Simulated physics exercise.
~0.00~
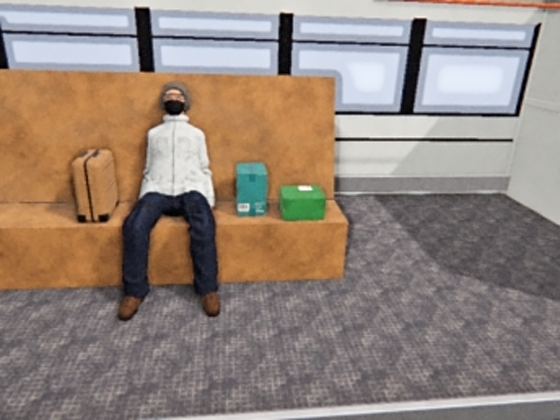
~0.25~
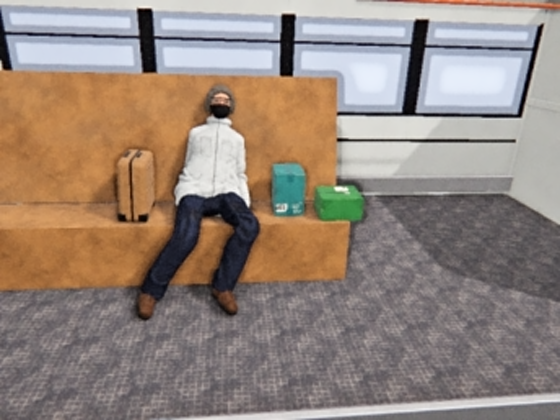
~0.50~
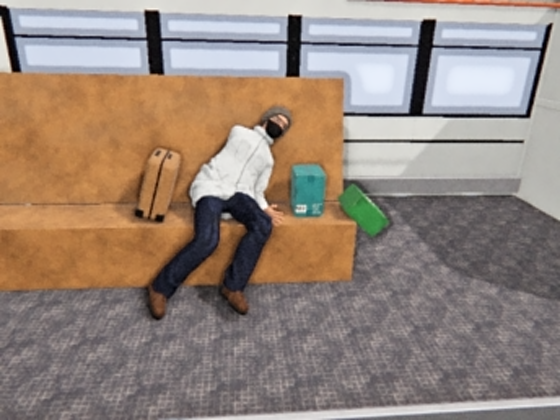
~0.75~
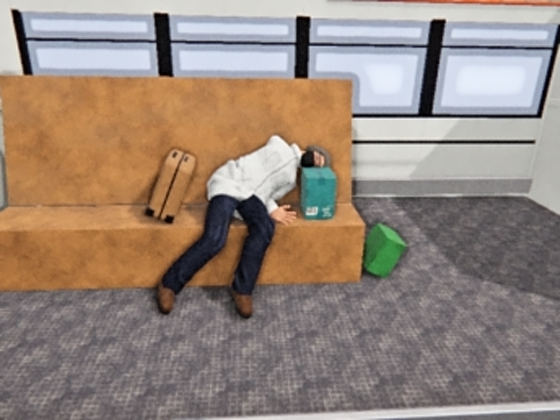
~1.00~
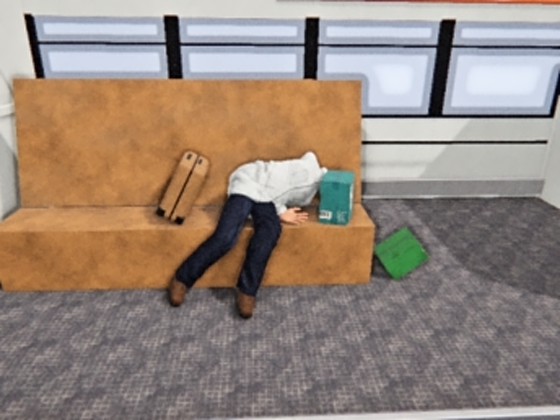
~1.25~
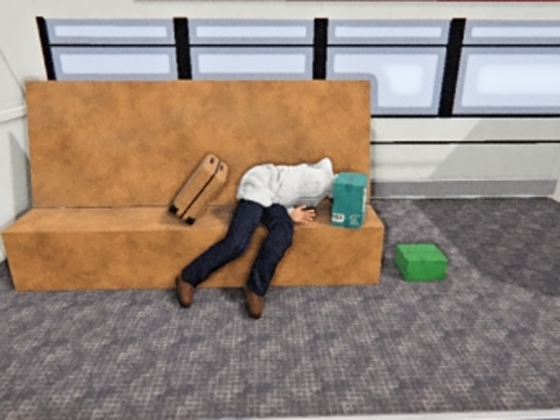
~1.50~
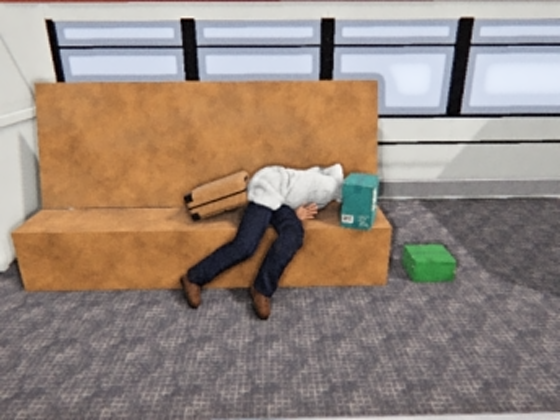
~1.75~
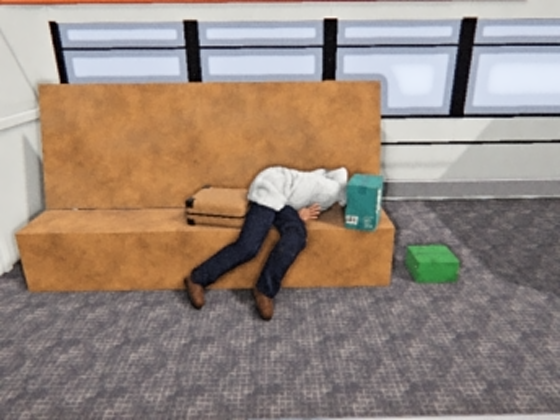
On a shuttle's side bench, a masked commuter slumped over to the right as a green carton slid off the end and tumbled to the floor; the brown case tipped onto its side, while the teal pack stayed upright by the commuter's head.
